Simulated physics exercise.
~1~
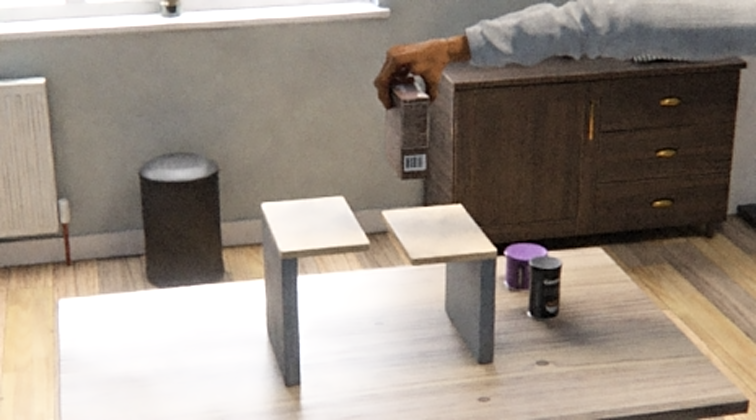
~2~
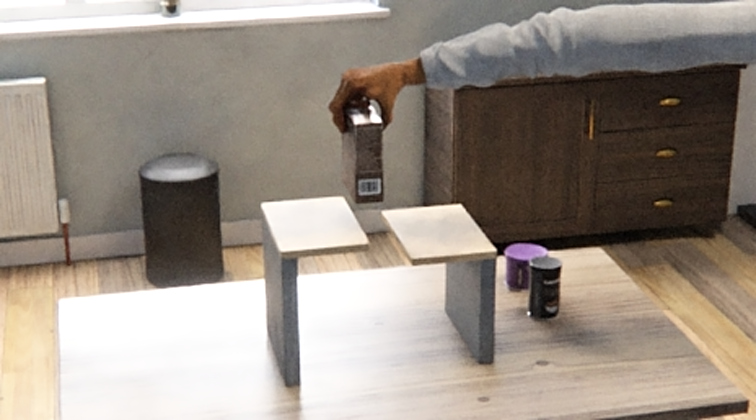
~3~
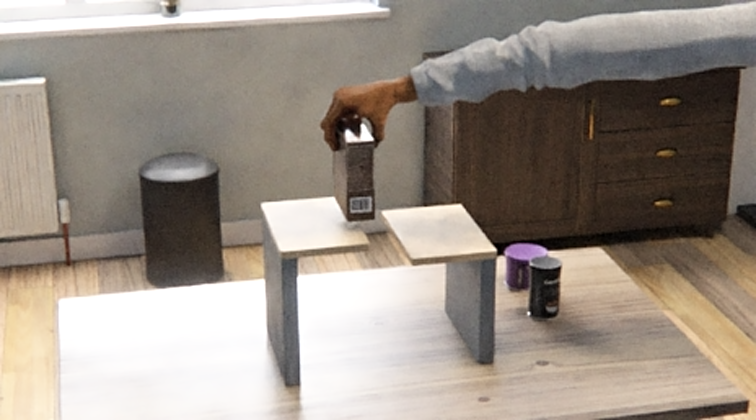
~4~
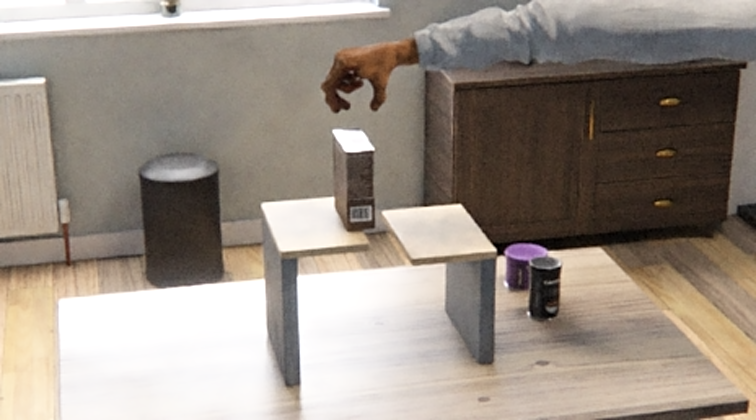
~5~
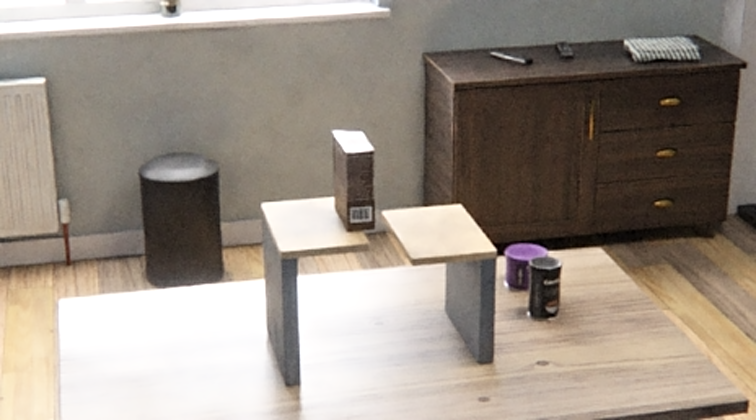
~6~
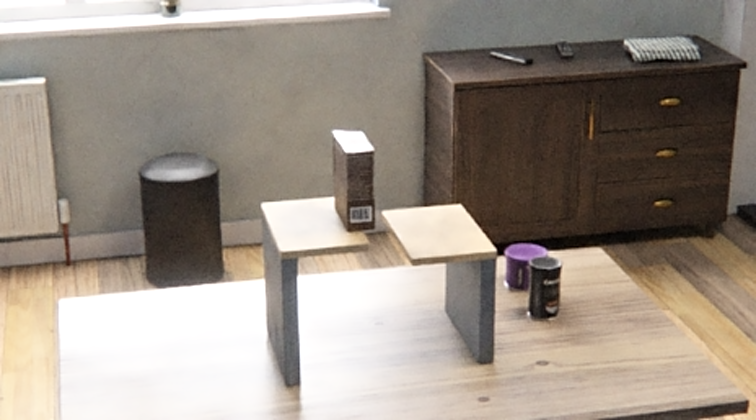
At first, a hand reaching in from the right holds an upright brown packet above two small supports with pale tops, set slightly apart on a wooden surface. A purple tin and a black tin stand together to the right. The hand carries the packet left and lowers it onto the right edge of the left support, beside the gap. Then the fingers let go and the hand draws back, leaving the packet standing. The arm leaves the view, and the packet stays upright on top while both tins remain in place.
